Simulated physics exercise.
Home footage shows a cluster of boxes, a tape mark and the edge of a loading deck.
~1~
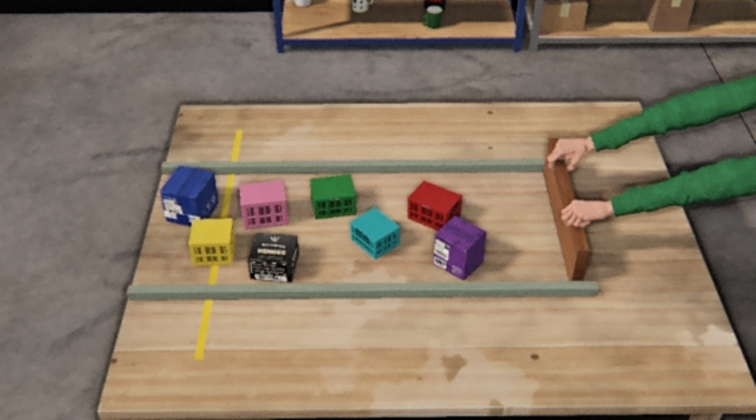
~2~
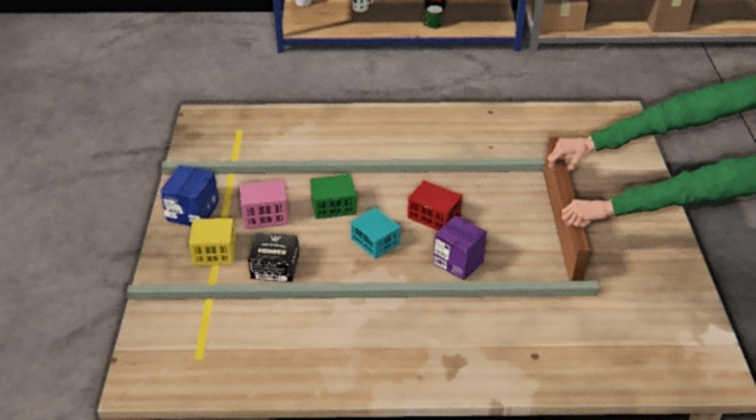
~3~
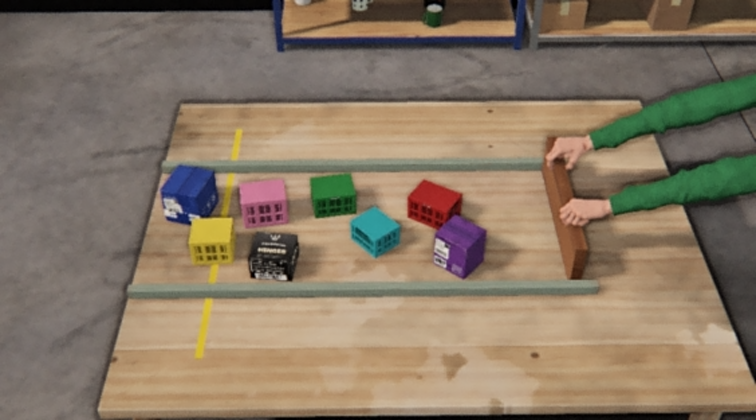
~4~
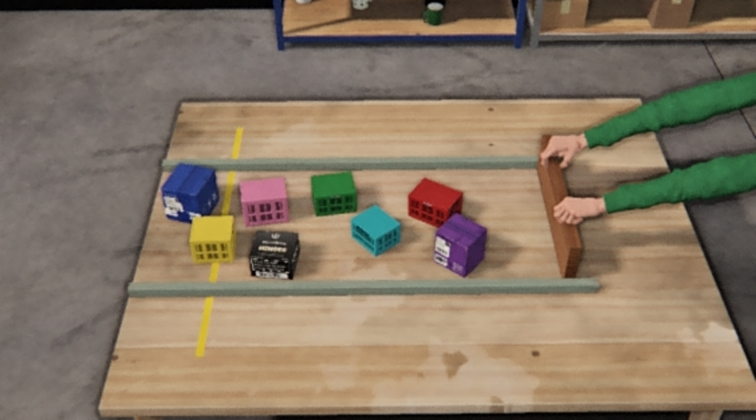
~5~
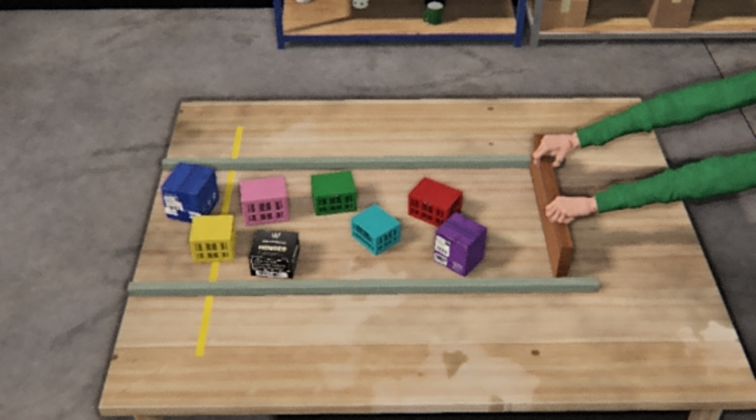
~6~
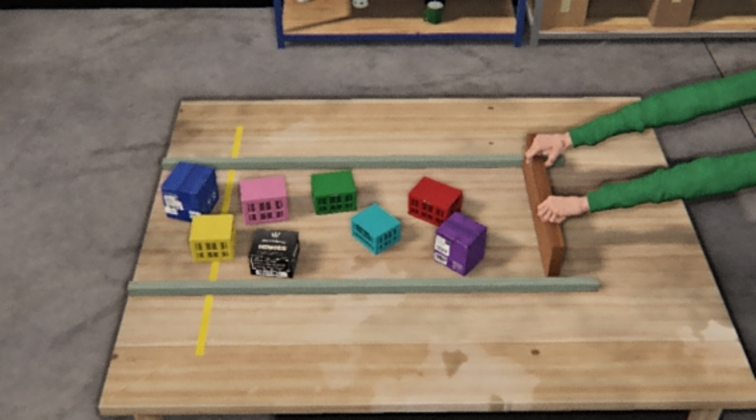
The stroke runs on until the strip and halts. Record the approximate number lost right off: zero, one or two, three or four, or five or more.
Watching this, the number dropping off is one to two.
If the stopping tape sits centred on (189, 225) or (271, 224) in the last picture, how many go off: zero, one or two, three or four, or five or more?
Either three or four; no fall at all.
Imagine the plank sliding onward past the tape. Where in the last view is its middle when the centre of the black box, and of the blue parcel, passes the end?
The middle sits near (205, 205) for the first and near (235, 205) for the other.
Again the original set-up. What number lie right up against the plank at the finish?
My count gives 4.
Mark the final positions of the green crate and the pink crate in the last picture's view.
The first one ends at (213, 174), the second at (176, 193).
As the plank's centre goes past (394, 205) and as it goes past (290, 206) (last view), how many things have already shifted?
First 4, then 8.
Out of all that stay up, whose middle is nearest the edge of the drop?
That's the yellow crate.
A little later, none off yet; blue parcel at rest near (191, 193); yellow crate at rest near (214, 238); pink crate at rest near (265, 201).
Next, none off yet; blue parcel at rest near (191, 193); yellow crate at rest near (214, 238); pink crate shifted a little near (248, 200).
When it is over, the number that fall off is one or two; down, blue parcel.
